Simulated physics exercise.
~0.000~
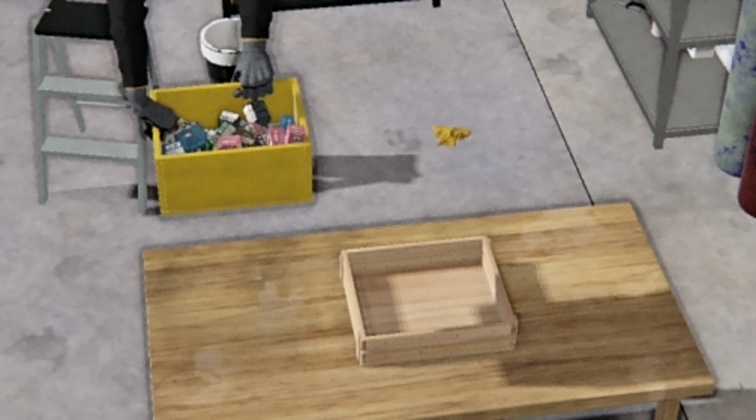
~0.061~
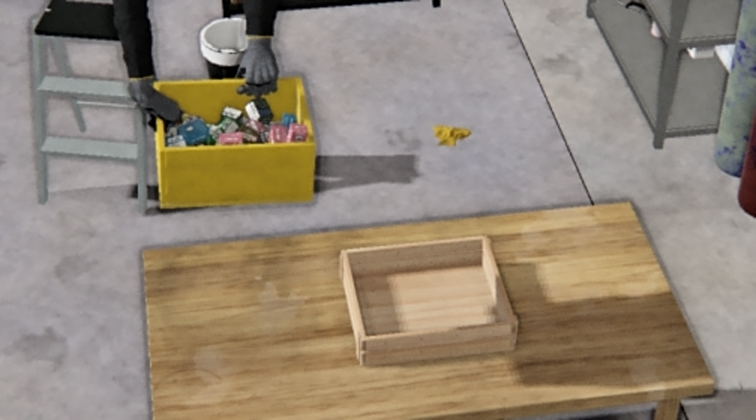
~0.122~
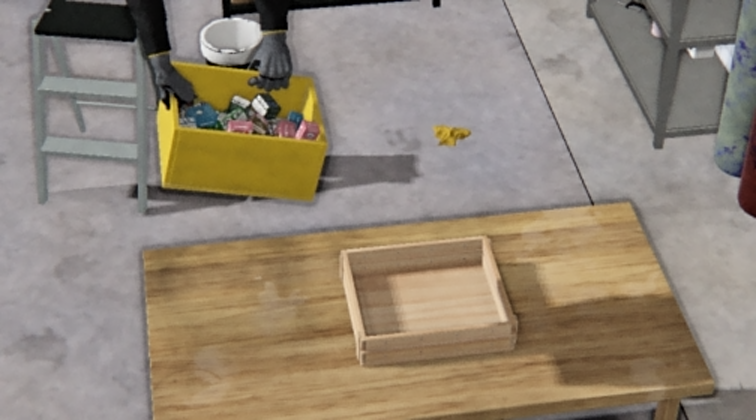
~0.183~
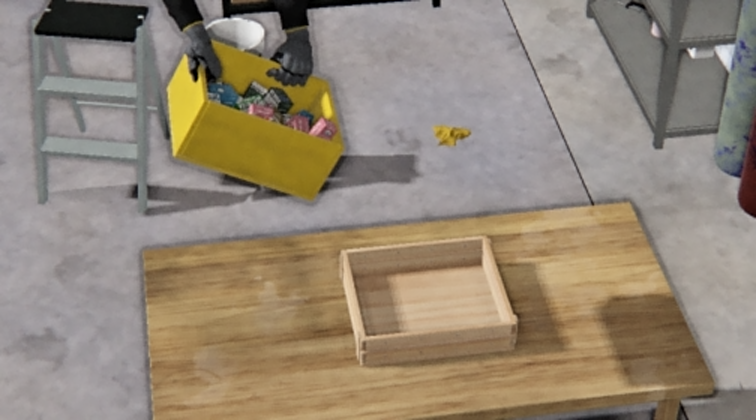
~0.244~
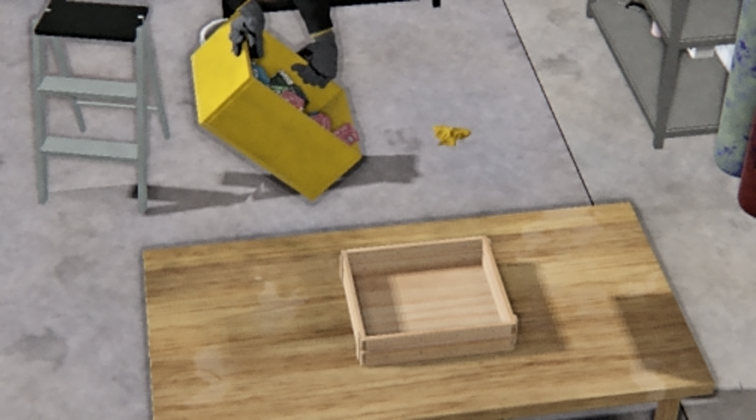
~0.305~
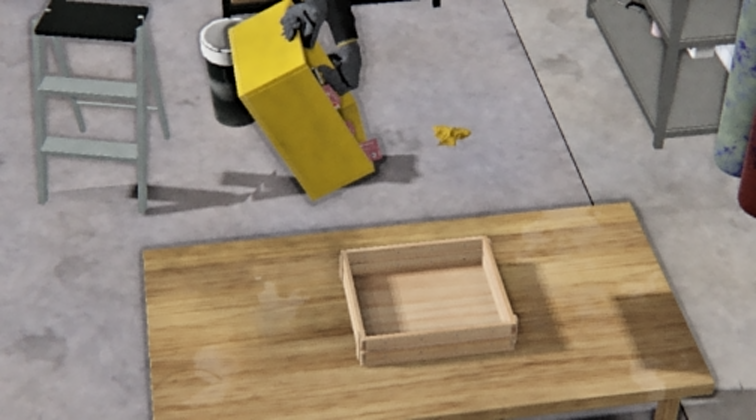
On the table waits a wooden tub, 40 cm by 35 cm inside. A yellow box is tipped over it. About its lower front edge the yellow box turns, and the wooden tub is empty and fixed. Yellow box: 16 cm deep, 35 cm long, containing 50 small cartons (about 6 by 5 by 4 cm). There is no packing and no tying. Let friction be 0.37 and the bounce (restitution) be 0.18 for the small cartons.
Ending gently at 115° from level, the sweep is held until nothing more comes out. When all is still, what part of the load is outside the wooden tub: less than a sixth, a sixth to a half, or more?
You should find one sixth or more, not half of the load outside the wooden tub.
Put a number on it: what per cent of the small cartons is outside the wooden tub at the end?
40 %.
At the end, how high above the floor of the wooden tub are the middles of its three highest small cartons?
That is close to 8 centimetres.
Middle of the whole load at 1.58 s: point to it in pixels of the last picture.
(477, 304).
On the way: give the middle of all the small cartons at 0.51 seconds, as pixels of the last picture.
(385, 139).
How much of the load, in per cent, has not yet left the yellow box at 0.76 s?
Roughly 15 per cent is still inside.
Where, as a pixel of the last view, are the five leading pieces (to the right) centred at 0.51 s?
Somewhere near pixel (436, 120).
After 0.51 s, tilt 111°; 36 still in the yellow box and 14 in the air.
After 0.76 s, tilt 115°; 7 still in the yellow box, 14 in the wooden tub, 14 outside the wooden tub and 15 in the air.
After 1.12 s, tilt 115°; 26 in the wooden tub, 19 outside the wooden tub and 5 in the air.
When it is over (at 1.58 s), 31 in the wooden tub and 19 outside the wooden tub. Asked share, 19 of 50, 38 per cent.
